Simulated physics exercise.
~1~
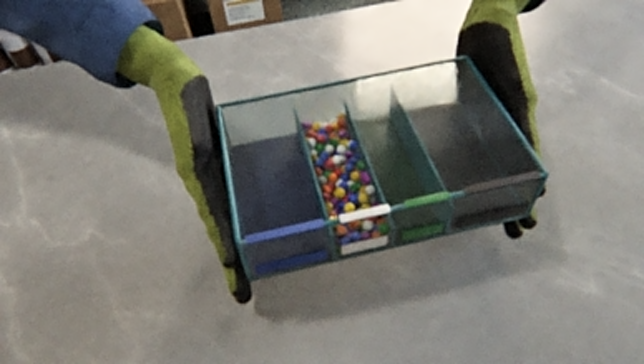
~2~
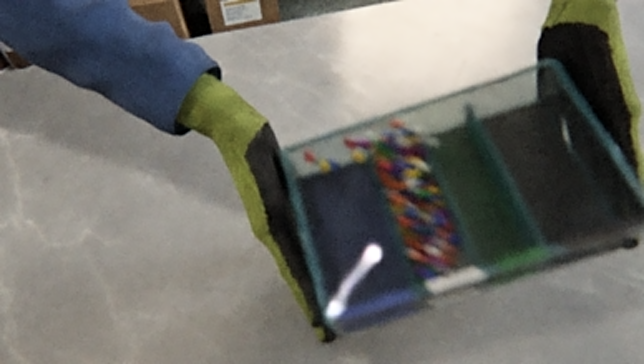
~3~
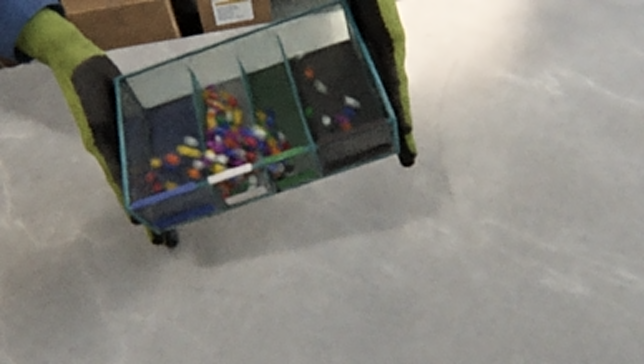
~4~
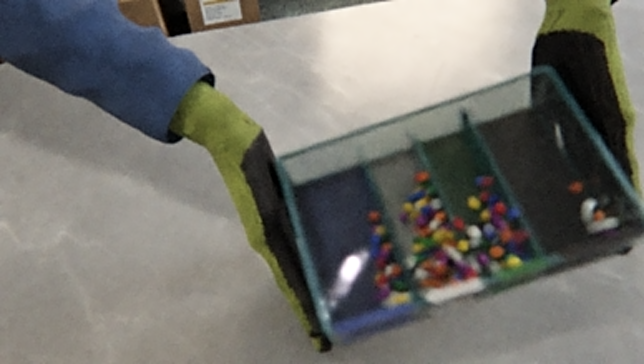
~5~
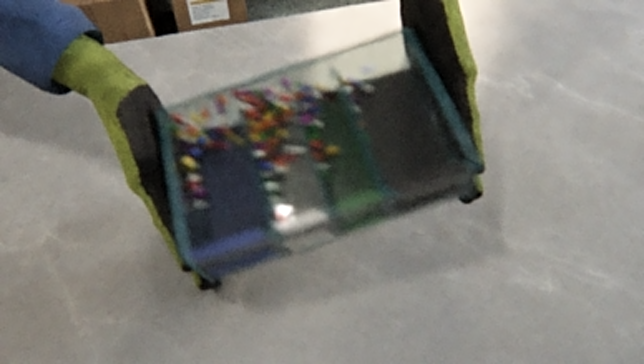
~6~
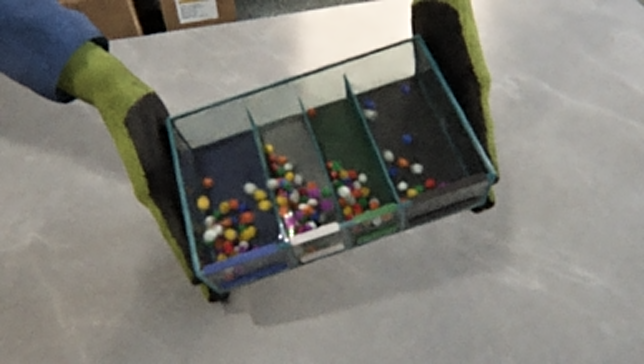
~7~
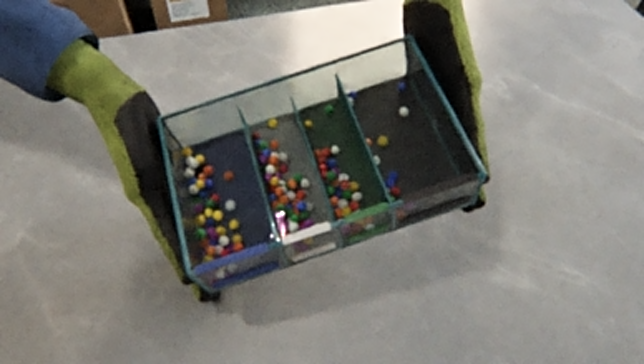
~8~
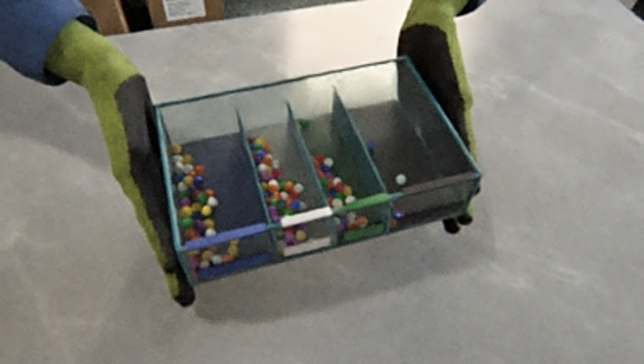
We see gloved hands holding a clear-lidded box with four compartments, colourful beads gathered in the white one. The hands tilt and shake it from side to side, scattering beads across the partitions, then level it, leaving most in the white, blue and green sections and few in the black.
